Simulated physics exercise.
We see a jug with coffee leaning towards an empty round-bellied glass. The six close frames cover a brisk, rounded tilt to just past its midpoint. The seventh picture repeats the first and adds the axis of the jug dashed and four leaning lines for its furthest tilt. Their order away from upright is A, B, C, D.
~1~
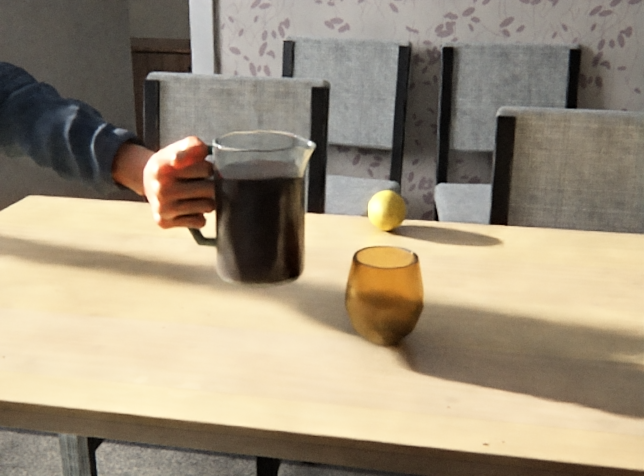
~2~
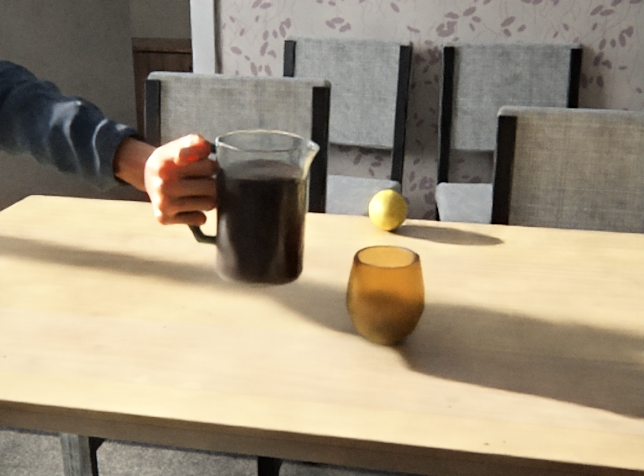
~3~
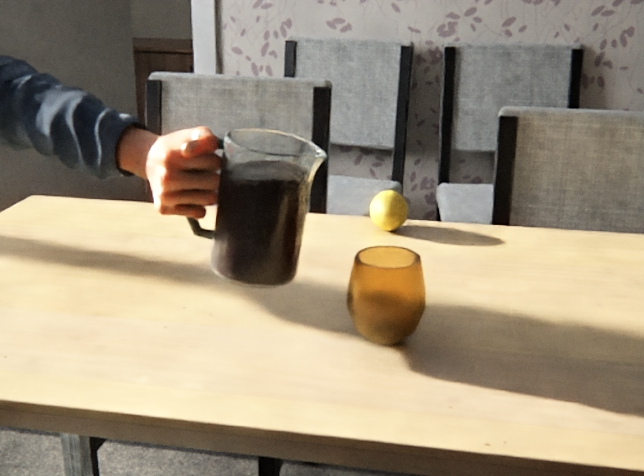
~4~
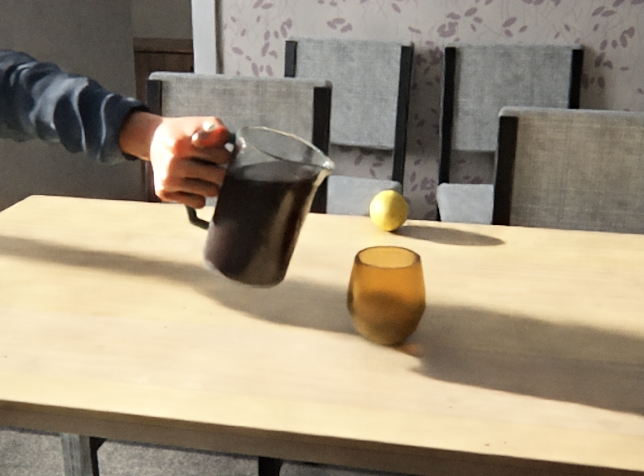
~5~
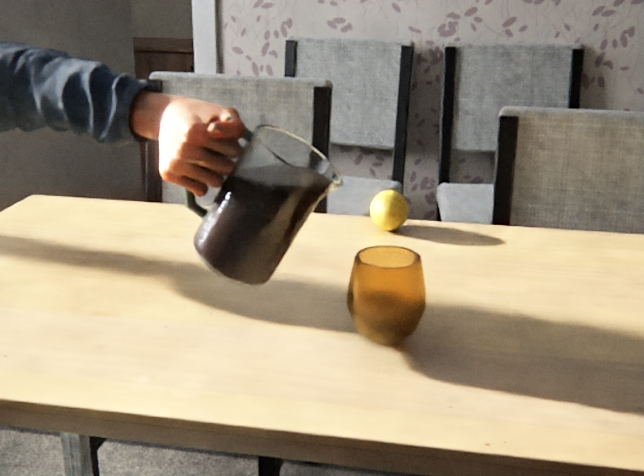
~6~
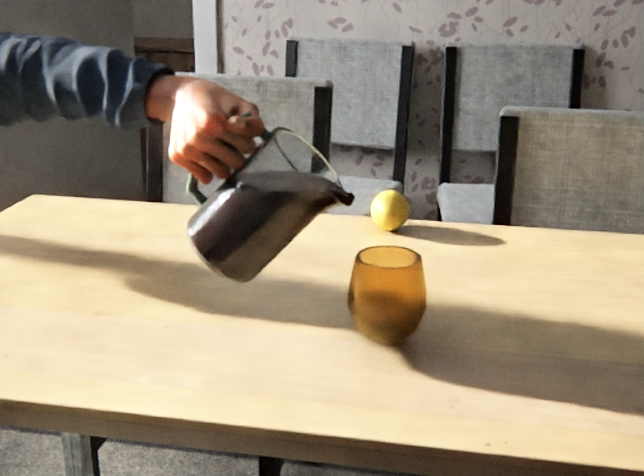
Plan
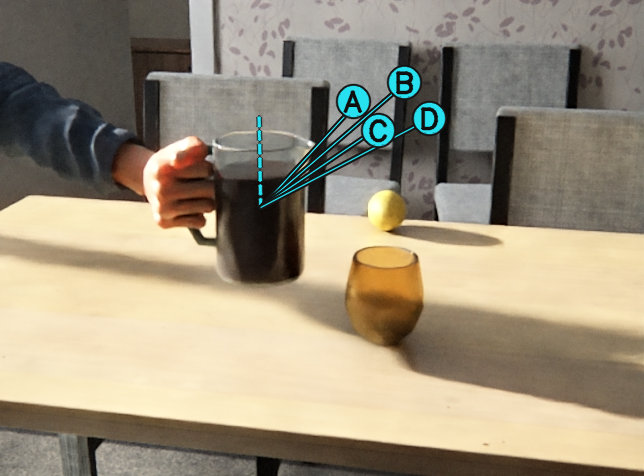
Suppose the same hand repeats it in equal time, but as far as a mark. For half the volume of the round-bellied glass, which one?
The best line is D.
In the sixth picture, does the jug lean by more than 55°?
No.
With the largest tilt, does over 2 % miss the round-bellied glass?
No, it does not.
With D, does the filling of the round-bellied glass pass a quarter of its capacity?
Yes.
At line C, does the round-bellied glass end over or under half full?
Under.
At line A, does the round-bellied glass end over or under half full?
Under half.
In cyan, A at (344, 116); B at (392, 94); C at (362, 138); D at (414, 126).
For line A, the round-bellied glass ends with about 10 % of what it can hold.
For line B, the round-bellied glass ends with about 20 % of what it can hold.
For line C, the round-bellied glass ends with about 32 % of what it can hold.
For line D, the round-bellied glass ends with about 47 % of what it can hold.
